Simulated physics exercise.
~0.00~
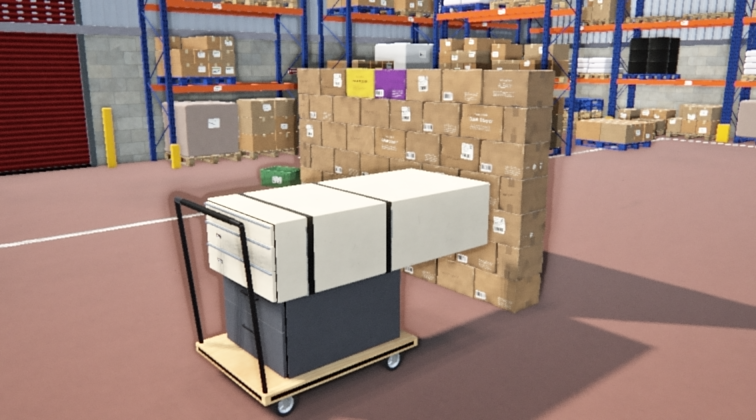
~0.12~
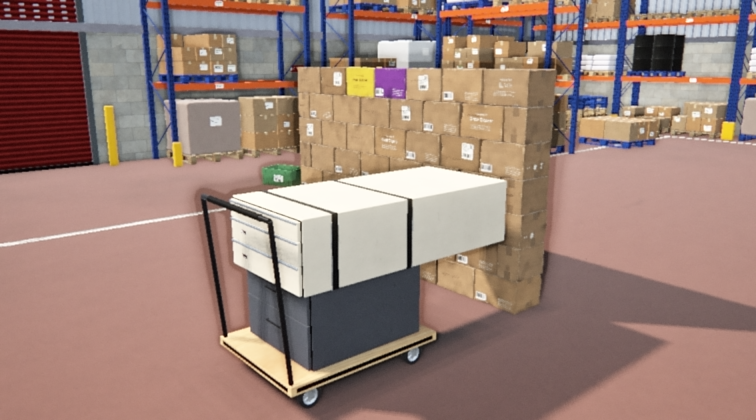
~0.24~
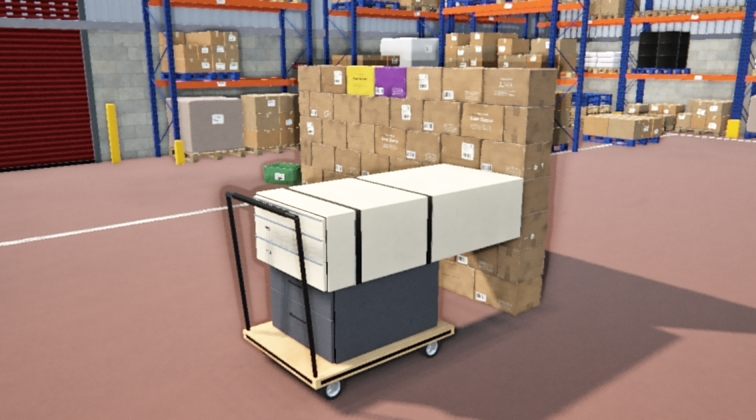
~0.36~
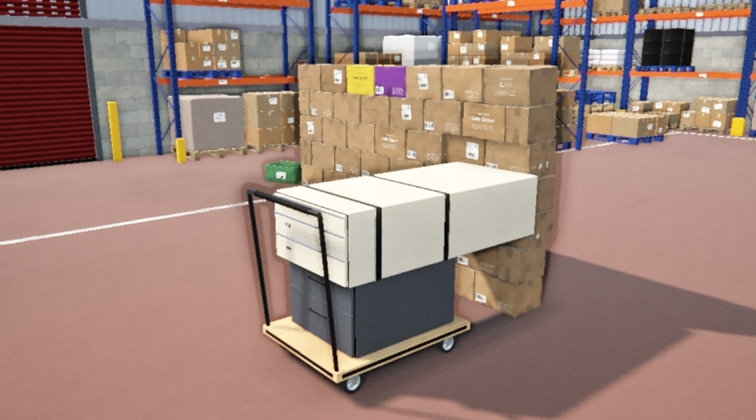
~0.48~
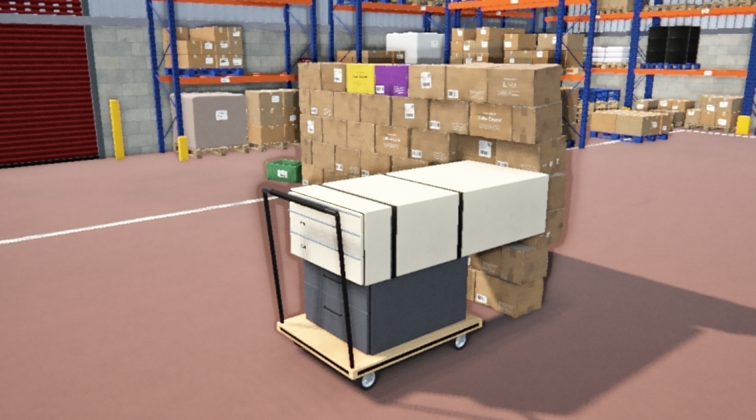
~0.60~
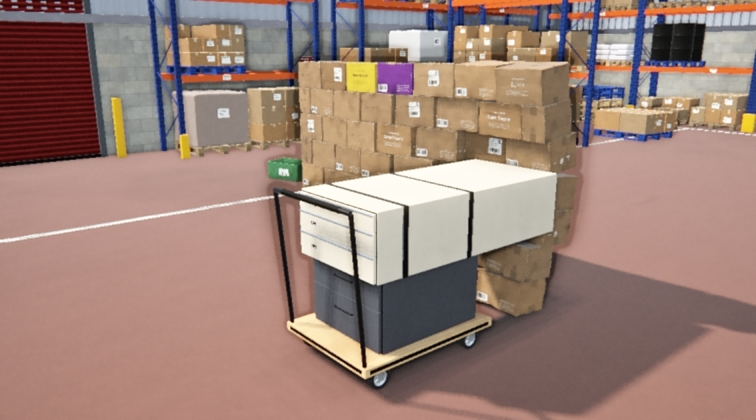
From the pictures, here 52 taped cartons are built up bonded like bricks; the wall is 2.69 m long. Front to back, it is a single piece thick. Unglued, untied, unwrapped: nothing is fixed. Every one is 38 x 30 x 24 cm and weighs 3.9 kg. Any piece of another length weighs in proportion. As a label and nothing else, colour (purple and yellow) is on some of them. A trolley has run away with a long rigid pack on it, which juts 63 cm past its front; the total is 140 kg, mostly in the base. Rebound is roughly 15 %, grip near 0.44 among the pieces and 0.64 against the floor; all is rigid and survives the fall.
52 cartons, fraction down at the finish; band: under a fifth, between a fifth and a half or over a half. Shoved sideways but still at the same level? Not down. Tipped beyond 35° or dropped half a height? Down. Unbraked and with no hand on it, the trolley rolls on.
Some: A fifth to a half.
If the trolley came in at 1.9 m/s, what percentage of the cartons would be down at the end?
About 30%.
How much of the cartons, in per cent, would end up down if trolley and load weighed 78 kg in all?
It would come to around 30 percent.
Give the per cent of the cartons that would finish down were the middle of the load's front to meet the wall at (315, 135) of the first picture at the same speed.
In that case about 40 percent.
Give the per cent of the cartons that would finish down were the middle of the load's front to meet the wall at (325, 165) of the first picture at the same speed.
Roughly 50 per cent would end down.
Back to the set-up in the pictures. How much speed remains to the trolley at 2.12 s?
0.1 m/s, roughly.
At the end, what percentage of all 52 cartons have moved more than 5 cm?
I count 35 % as shifted.
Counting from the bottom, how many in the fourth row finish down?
3 in total.
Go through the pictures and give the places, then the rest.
In the first picture (we follow the side turned to the camera; the camera moves round a little), load (483, 203) 43 cm short of the wall; yellow carton (360, 83); purple carton (389, 84); no piece has moved.
Load (500, 200) 26 cm short of the wall; yellow carton (360, 82), in the second picture.
Load (517, 197) 10 cm short of the wall; yellow carton (360, 81), in the third picture.
Load (531, 195) 51 mm into the wall's line; purple carton (389, 81); steepest lean 3°, the carton at (506, 87); 8 stirred so far, in the fourth picture.
Load (542, 194) 16 cm into the wall's line; purple carton (390, 80); steepest lean 5°, the carton at (549, 123); 18 stirred so far, in the fifth picture.
Load (551, 193) 24 cm into the wall's line; purple carton (394, 79) displaced 32 mm; yellow carton (360, 78); steepest lean 8°, the carton at (558, 121); 23 stirred so far, in the sixth picture.
Around 0.82 s, load 34 cm past the wall's line, still rolling; none of the 52 cartons down, 26 disturbed; purple carton tipped 5°; yellow carton tipped 4°.
Around 1.16 s, load 47 cm past the wall's line, still rolling; 13 of the 52 cartons down; purple carton tipped 28°; yellow carton tipped 6°.
Around 1.52 s, load 58 cm past the wall's line, still rolling; 19 of the 52 cartons down; purple carton tipped 30°, 60 cm lower; yellow carton displaced 23 mm.
Around 2.12 s, load 69 cm past the wall's line, still rolling; 19 of the 52 cartons down; purple carton on its side; yellow carton displaced 22 mm.
Finally (3.6 s), load 70 cm past the wall's line, stopped; 19 of the 52 cartons down; yellow carton displaced 22 mm; purple carton 1.43 m lower. That is 37 per cent. Seen by the last camera, middles, yellow carton near (377, 78), purple carton near (447, 195).
